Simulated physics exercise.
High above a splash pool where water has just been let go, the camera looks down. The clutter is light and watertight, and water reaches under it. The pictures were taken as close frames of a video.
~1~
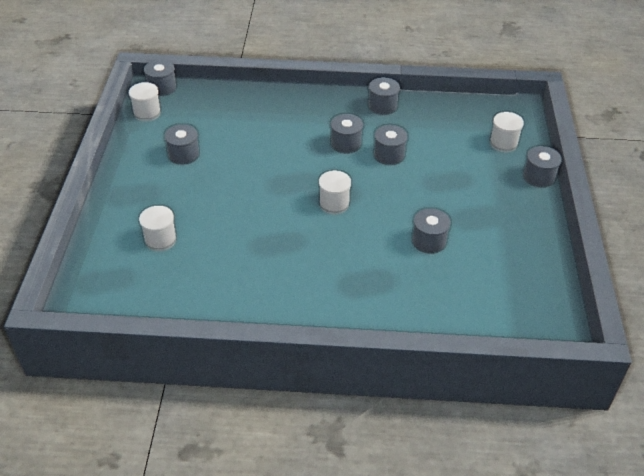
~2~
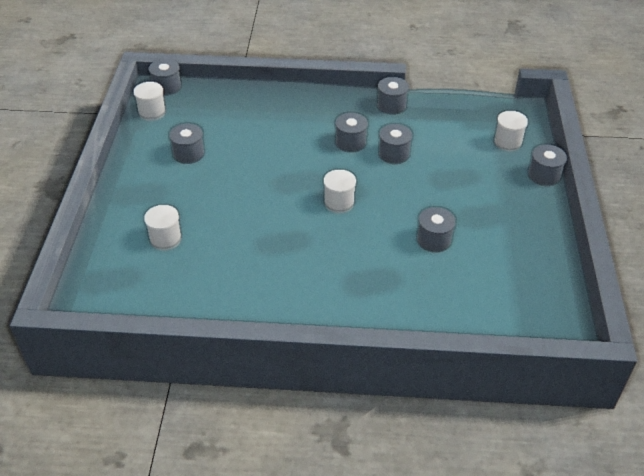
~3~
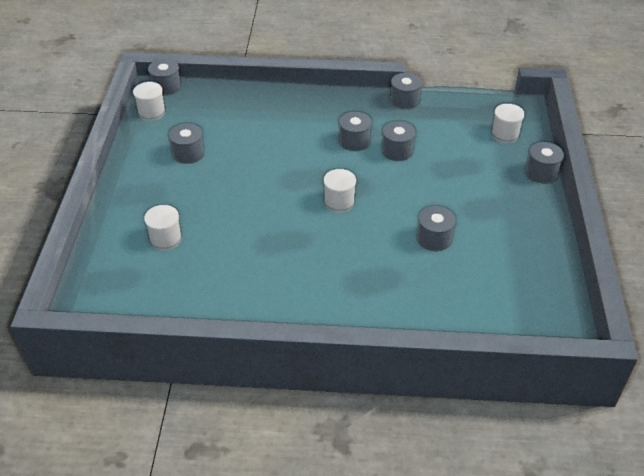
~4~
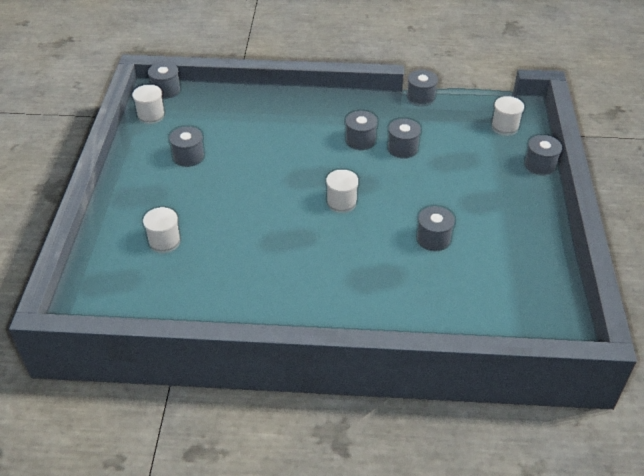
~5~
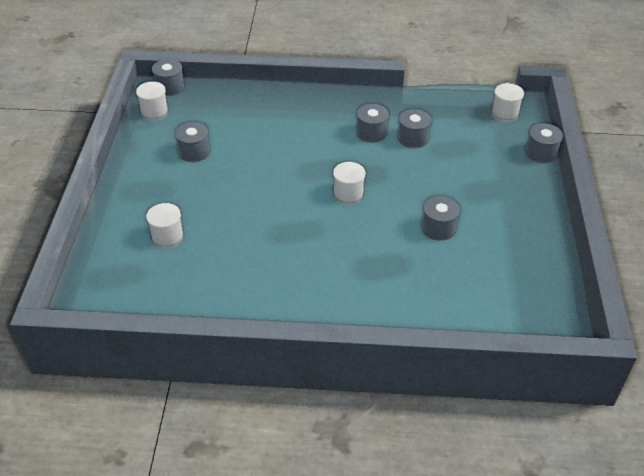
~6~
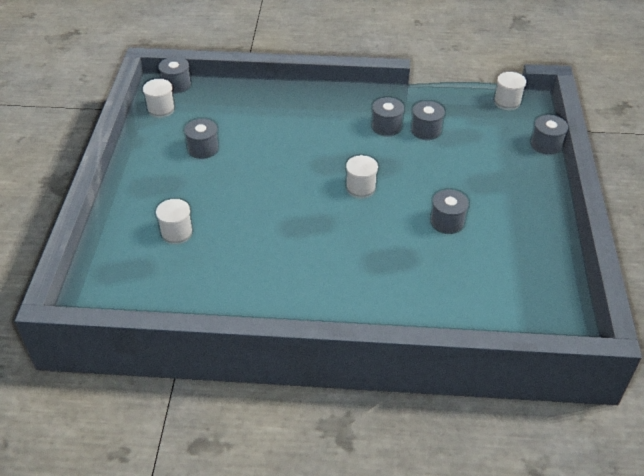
In a walled splash pool, a gap opens in the far wall and floating dark and white tubs drift towards it.
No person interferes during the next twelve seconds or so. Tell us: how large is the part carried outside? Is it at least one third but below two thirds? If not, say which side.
Honestly, the part swept out lands in the middle band of thirds.
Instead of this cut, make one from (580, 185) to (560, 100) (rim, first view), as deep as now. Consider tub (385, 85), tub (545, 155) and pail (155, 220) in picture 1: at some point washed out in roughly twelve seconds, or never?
The first one exits, the second exits, the third never exits.
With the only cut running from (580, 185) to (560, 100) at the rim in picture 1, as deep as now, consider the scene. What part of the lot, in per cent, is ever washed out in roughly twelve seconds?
Near 50 percent.
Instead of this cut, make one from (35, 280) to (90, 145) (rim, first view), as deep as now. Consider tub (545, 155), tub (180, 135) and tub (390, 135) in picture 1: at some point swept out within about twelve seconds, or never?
In sequence: Remains, escapes, remains.
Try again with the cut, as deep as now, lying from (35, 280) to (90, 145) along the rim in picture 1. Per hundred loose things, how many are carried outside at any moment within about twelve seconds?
Roughly 30 in a hundred.
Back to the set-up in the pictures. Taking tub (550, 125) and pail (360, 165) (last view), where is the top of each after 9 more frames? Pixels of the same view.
Look for them around (515, 84) and (390, 151).
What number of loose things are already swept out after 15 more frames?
That comes to 5.
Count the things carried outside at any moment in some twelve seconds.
I make it 5 of them.
A moment on, 2 of 11 are out; 9 afloat.
Next, 4 of 11 are out; 7 afloat.
Later, 5 of 11 are out; 6 afloat.
In the end, 5 of 11 are out; 6 afloat.
